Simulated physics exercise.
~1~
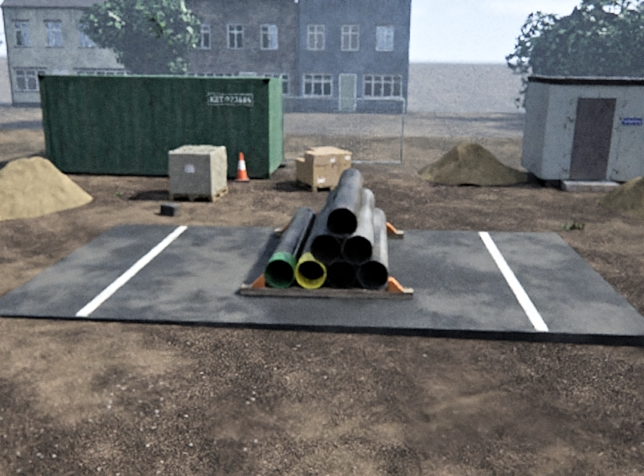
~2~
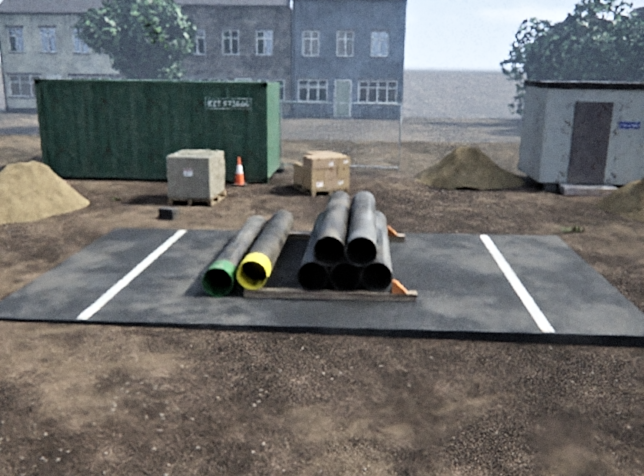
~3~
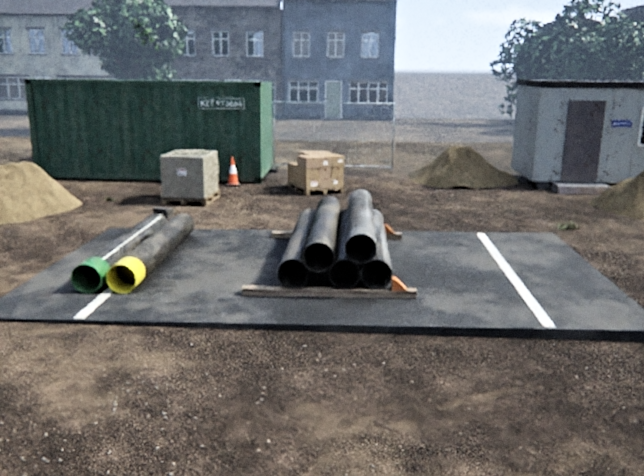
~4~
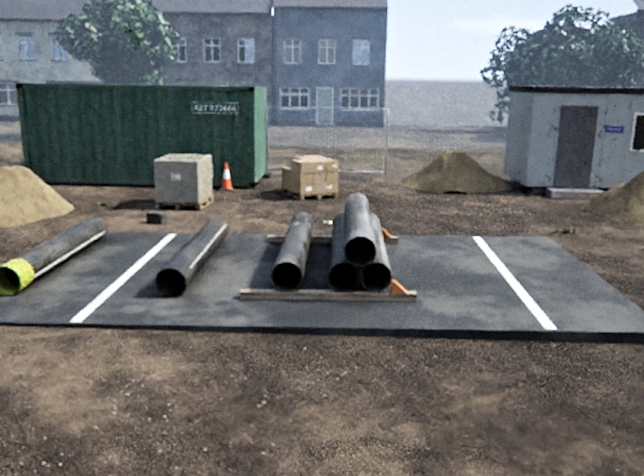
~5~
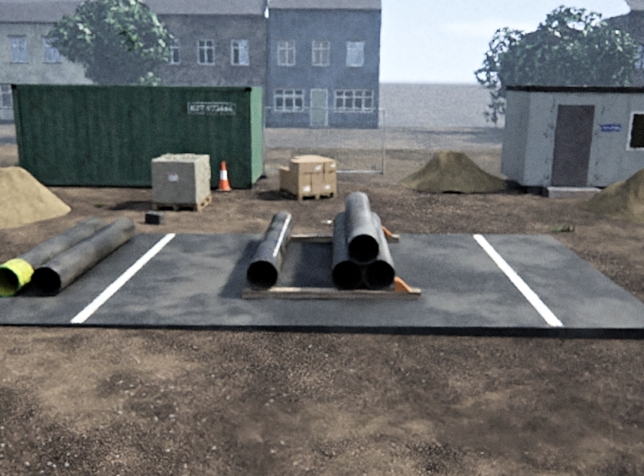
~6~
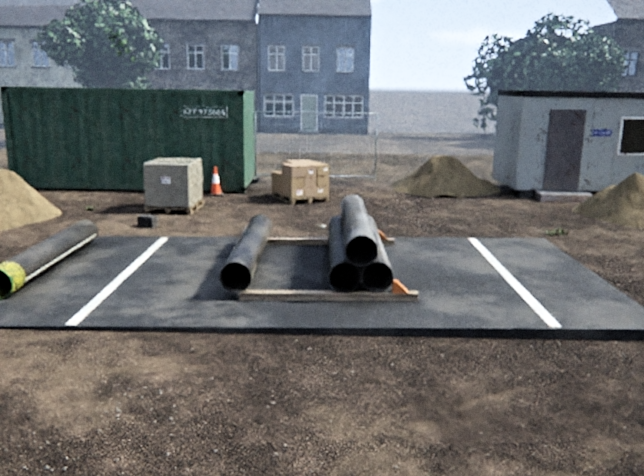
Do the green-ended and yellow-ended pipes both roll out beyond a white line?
Yes, both roll left off the timbers and across the asphalt, ending up beyond the left white line.
